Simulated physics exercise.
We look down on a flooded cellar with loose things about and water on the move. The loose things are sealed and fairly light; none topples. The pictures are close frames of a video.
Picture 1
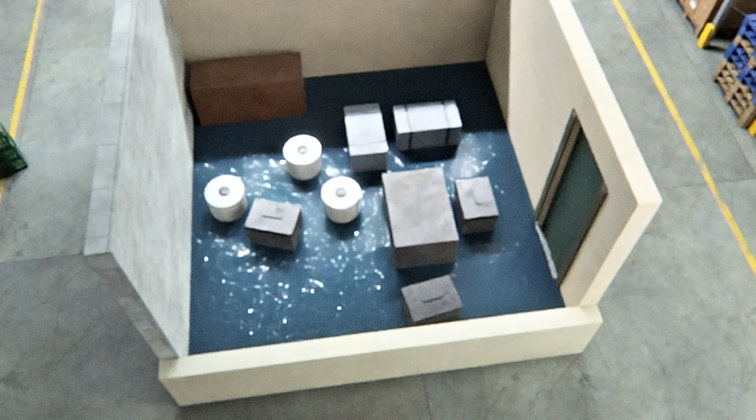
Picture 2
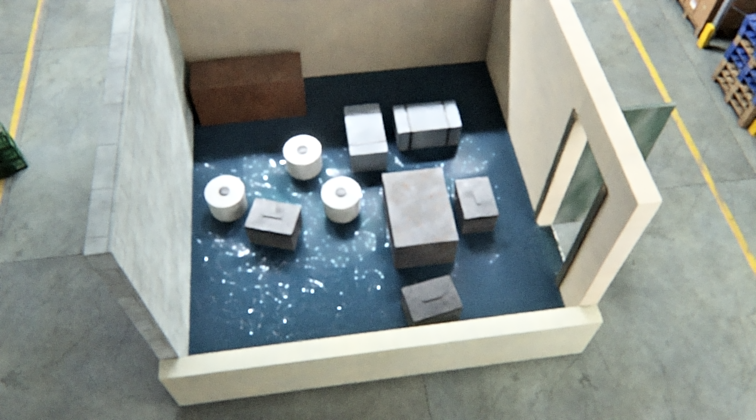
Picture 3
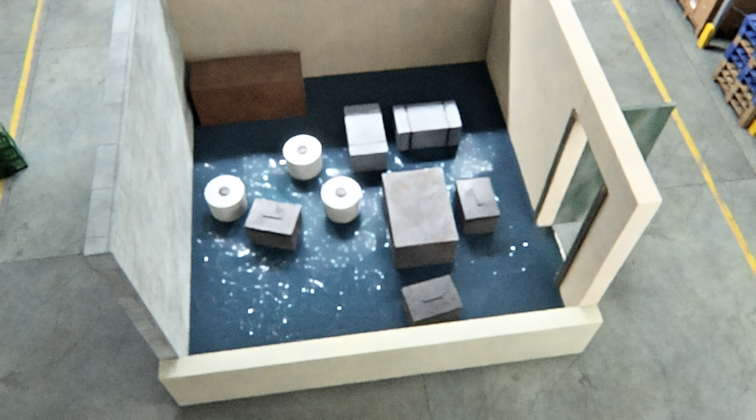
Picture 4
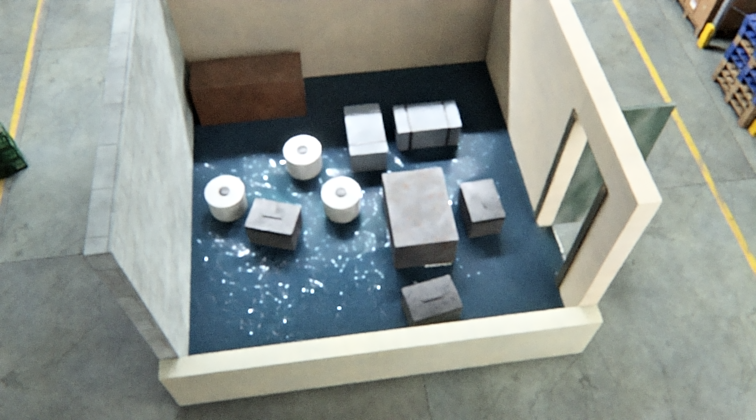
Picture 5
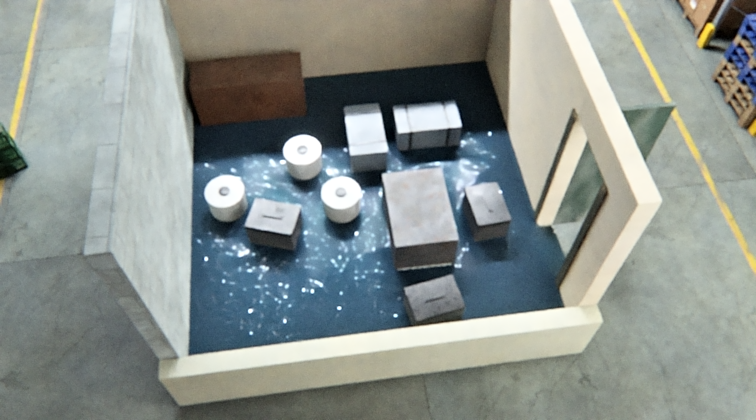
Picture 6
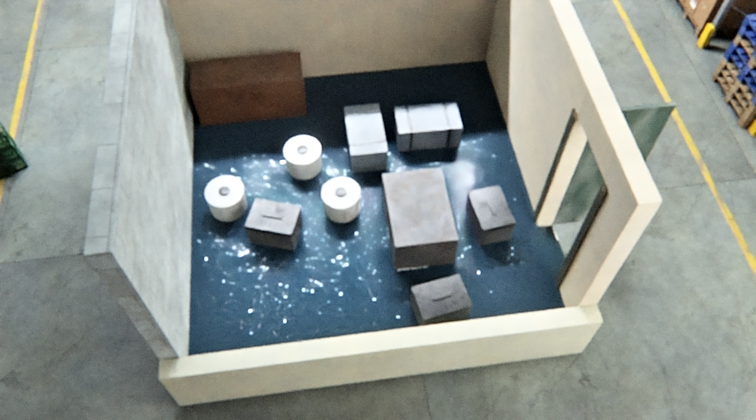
The video shows boxes and white drums in a flooded, walled room as a door in the right wall swings outward; a small grey box near it drifts slightly toward the doorway, turning, then another near the front shifts slightly right.
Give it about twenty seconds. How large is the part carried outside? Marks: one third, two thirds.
That comes to one to two thirds.
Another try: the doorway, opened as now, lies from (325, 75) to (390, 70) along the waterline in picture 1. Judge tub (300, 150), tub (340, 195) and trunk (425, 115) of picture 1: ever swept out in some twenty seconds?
As listed: Gone, washed out, washed out.
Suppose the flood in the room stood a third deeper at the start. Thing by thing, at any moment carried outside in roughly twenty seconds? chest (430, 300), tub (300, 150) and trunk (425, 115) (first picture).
In that order: Yes, left behind, gone.
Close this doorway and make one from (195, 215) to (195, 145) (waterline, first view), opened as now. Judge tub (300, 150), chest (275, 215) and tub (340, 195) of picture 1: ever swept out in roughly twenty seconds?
As listed: Washed out, yes, washed out.
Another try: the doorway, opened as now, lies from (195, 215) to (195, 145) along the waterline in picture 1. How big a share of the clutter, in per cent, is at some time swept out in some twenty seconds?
About 60 per cent.
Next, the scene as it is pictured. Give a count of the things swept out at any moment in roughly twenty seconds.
That makes 3.
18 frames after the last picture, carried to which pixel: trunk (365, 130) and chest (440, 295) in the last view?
At about (410, 137) and (551, 245).
A moment on, 0 of 8 are out; 8 afloat.
Next, 1 of 8 are out; 7 afloat.
Later, 3 of 8 are out; 5 afloat.
In the end, 3 of 8 are out; 5 afloat.
